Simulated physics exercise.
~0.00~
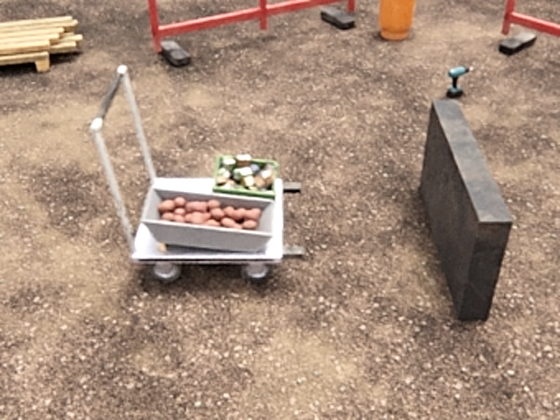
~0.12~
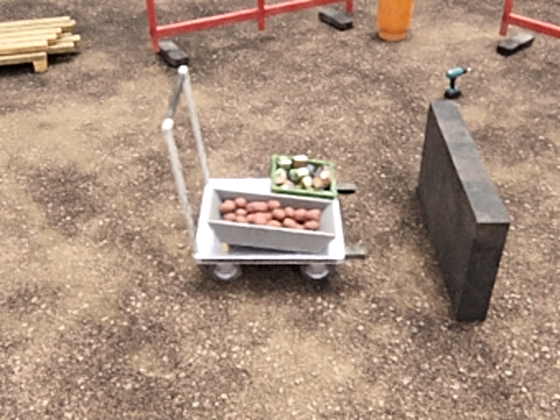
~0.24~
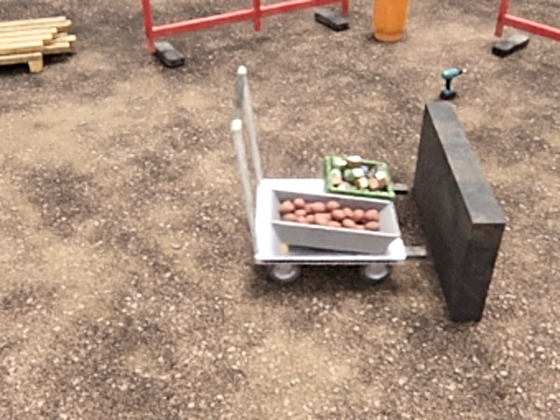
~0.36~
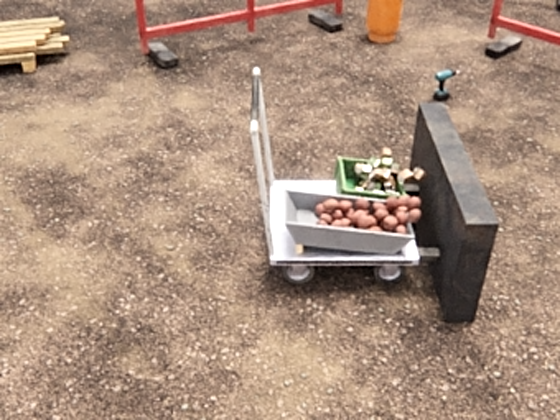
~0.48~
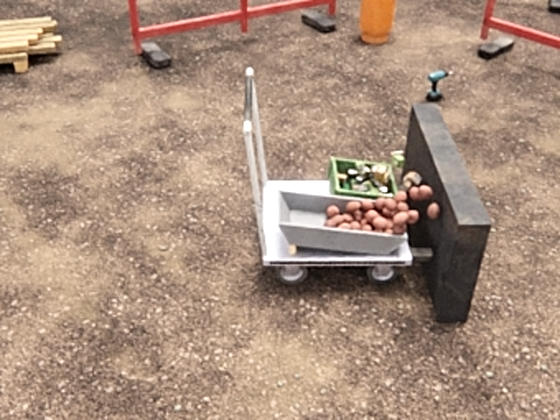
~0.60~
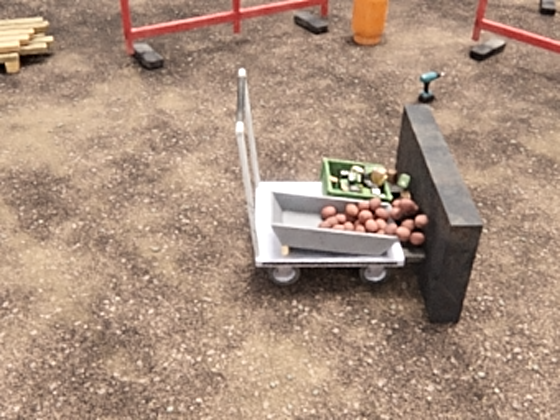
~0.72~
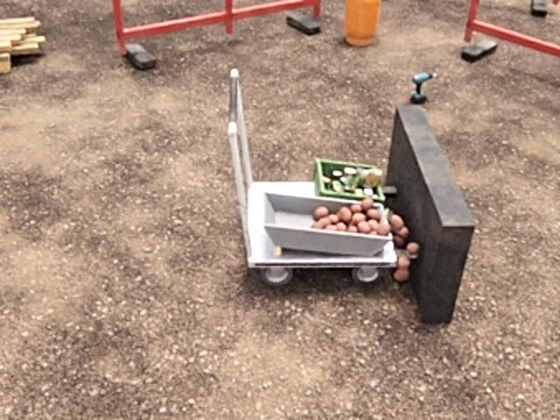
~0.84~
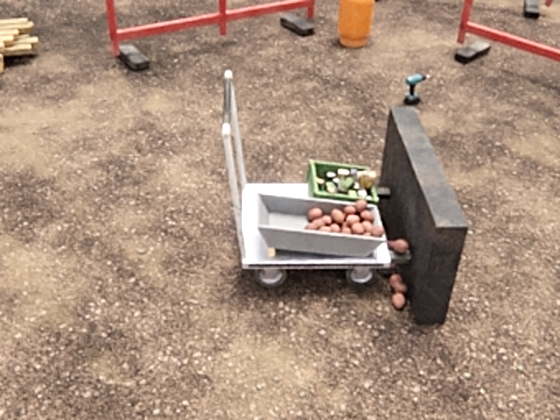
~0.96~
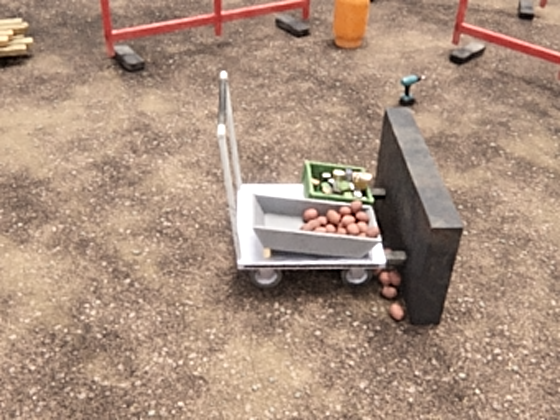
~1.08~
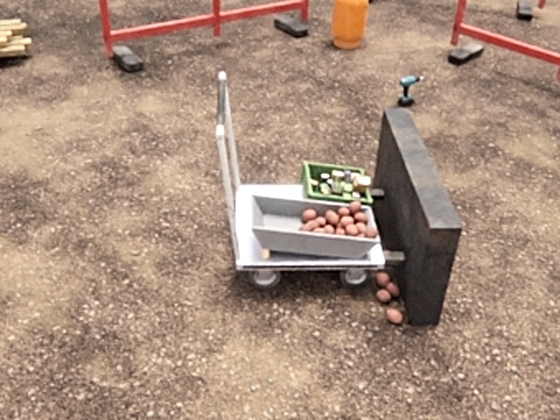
A trolley carrying a green tub of small cartons and a grey tub of red potatoes rolls right across gravelly ground and stops against a dark wall. The goods surge forward, some spilling over the front, and a few potatoes end on the ground beside the wall while most stay aboard.
